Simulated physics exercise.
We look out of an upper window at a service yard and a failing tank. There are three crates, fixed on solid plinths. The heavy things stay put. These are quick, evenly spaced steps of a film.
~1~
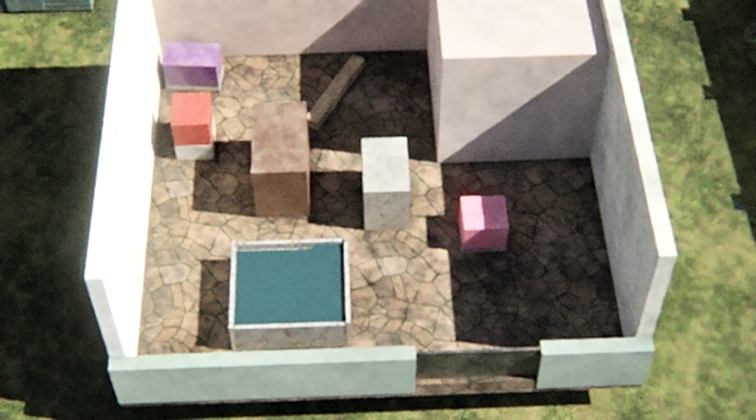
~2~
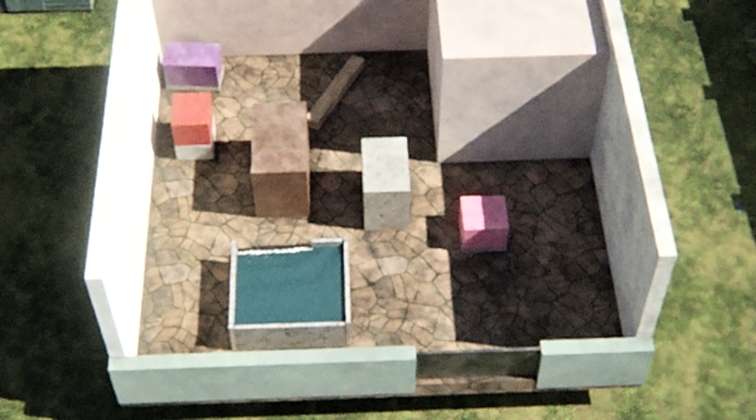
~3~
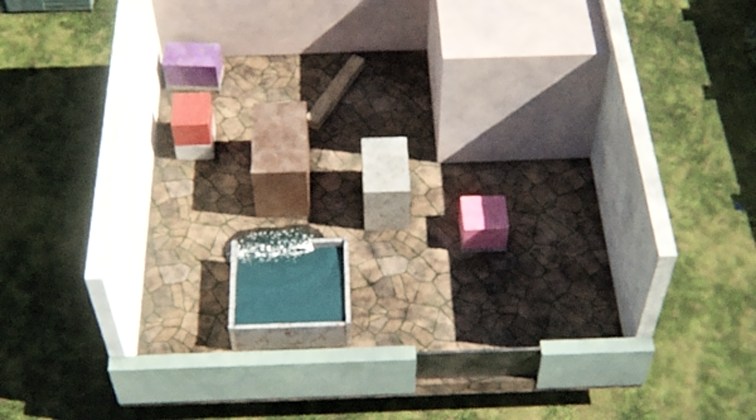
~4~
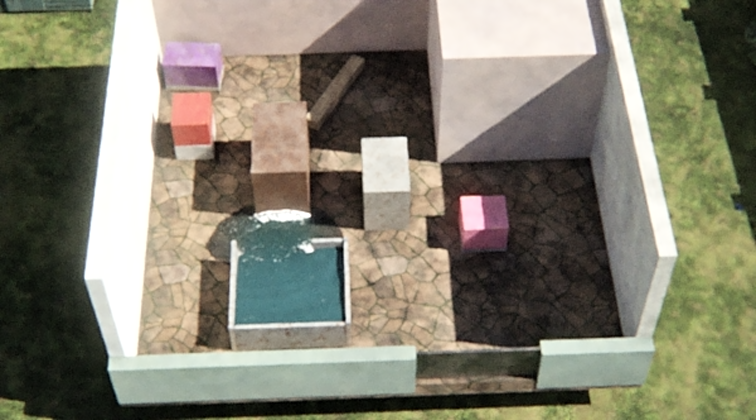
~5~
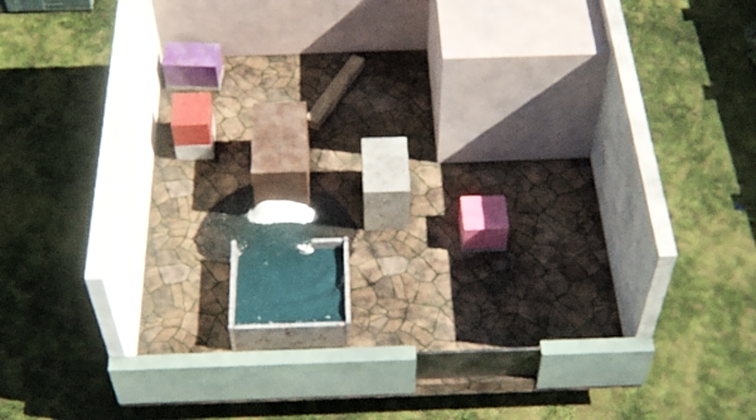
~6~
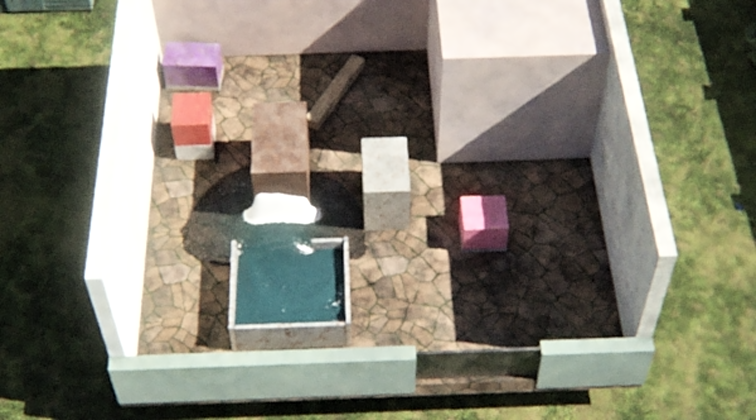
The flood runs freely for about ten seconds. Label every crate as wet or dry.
Pink crate: Dry; red crate: Dry; purple crate: Wet.
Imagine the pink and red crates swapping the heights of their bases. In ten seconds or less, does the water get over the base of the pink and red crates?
After the swap the pink crate avoids the flood while the red crate is flooded.
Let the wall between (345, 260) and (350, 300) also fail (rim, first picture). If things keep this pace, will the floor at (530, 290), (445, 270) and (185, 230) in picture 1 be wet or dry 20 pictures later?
Order as asked: Swamped, swamped, untouched.
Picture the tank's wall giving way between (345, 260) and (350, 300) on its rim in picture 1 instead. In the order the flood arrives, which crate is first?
The crate marked pink.
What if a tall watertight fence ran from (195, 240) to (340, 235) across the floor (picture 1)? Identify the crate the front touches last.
It's the crate marked purple.
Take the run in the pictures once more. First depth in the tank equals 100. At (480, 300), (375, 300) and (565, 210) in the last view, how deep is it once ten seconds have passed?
Approx. values, in order: 2 %, 4 %, 0 %.
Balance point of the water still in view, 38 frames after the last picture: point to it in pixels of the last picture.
About (283, 207) in the last view.
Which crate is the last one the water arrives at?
The pink-painted one comes last.
A moment on, water covers 15 % of the floor; the pink crate not reached, the red crate water round its plinth, the purple crate not reached.
Next, water covers 30 % of the floor; the pink crate not reached, the red crate water round its plinth, the purple crate water round its plinth.
Then, water covers 50 % of the floor; the pink crate water round its plinth, the red crate water round its plinth, the purple crate water round its plinth.
Later, water covers 65 % of the floor; the pink crate water round its plinth, the red crate water round its plinth, the purple crate water round its plinth.
In the end, water covers 80 % of the floor; the pink crate stayed above the water, the red crate stayed above the water, the purple crate was topped.
